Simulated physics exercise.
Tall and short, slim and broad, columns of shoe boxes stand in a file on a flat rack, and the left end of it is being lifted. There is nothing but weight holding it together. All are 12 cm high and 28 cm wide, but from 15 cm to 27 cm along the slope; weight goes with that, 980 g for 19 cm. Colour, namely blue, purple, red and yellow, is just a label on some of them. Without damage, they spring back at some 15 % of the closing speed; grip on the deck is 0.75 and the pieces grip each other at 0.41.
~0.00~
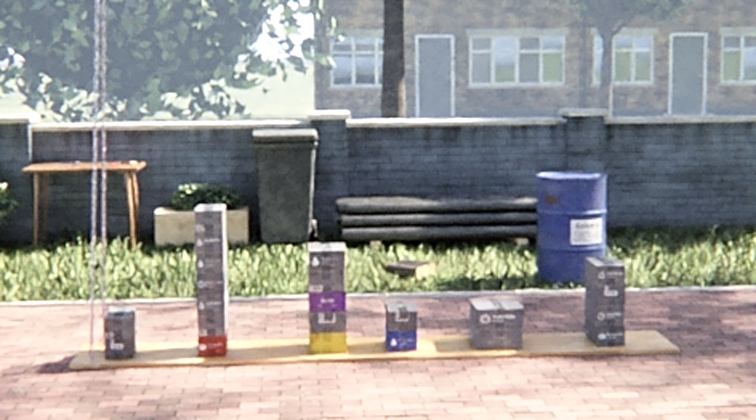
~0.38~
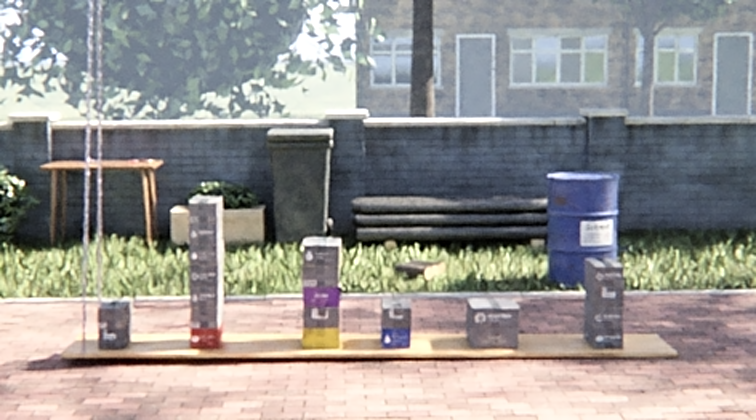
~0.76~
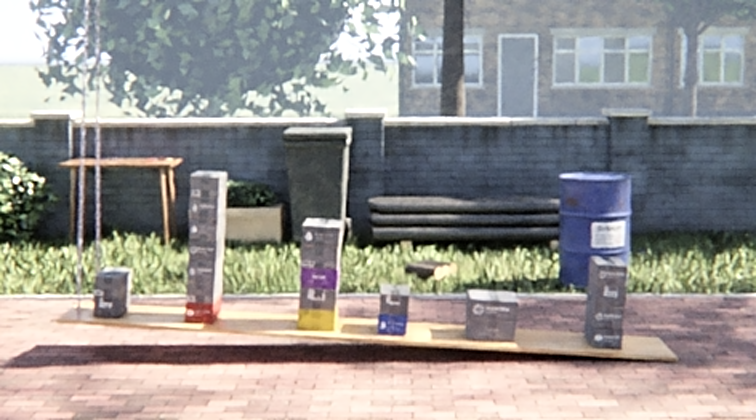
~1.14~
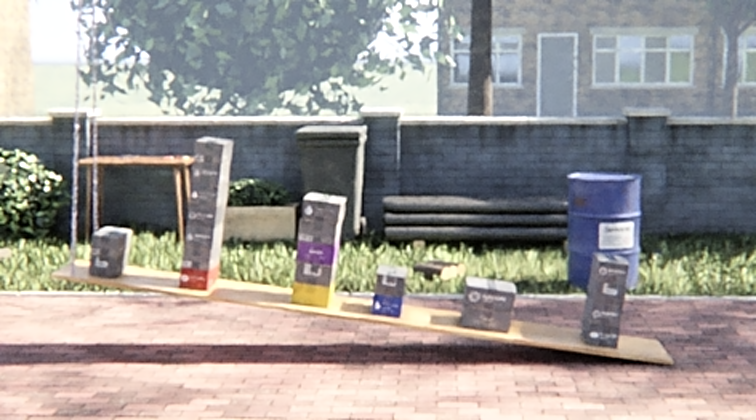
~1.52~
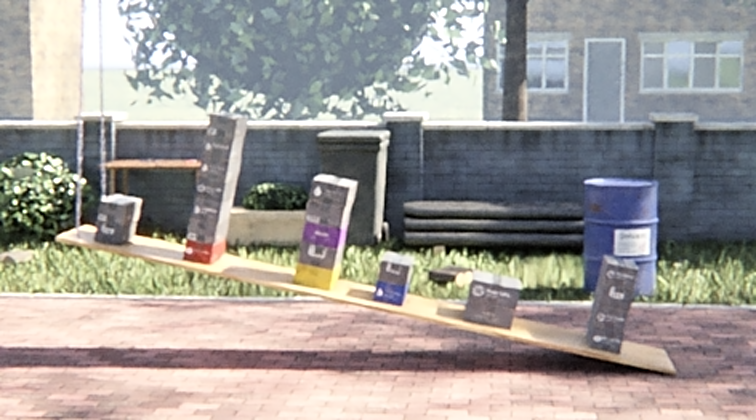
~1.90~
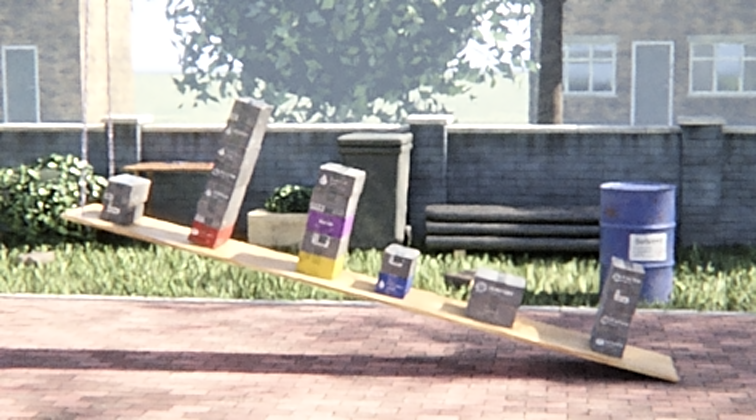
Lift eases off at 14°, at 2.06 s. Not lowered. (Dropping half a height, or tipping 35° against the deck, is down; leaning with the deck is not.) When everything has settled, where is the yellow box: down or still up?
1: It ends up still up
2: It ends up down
It ends up still up.
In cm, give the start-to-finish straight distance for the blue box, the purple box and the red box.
The blue one ends 40 cm from where it began, the purple one 65 cm, and the red one 65 cm.
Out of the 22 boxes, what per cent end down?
Around 60 %.
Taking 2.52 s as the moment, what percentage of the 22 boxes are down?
30 percent by then.
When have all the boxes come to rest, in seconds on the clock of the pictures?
Rest time: Around 4.0 s.
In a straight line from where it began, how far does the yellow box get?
Roughly 48 centimetres.
By 2.20 s, slope 14°; 1 of the 22 boxes down; yellow box unmoved; red box tilted 30°.
By 2.52 s, slope 14°; 7 of the 22 boxes down; yellow box unmoved; red box on its side.
By 3.02 s, slope 14°; 12 of the 22 boxes down; yellow box unmoved; red box on its side.
When it is over (4.1 s), slope 14°; 13 of the 22 boxes down; yellow box unmoved; red box on its side; purple box tilted 29°, 11 cm lower. In pixels of the last frame, middles, yellow box near (323, 261), red box near (235, 234).
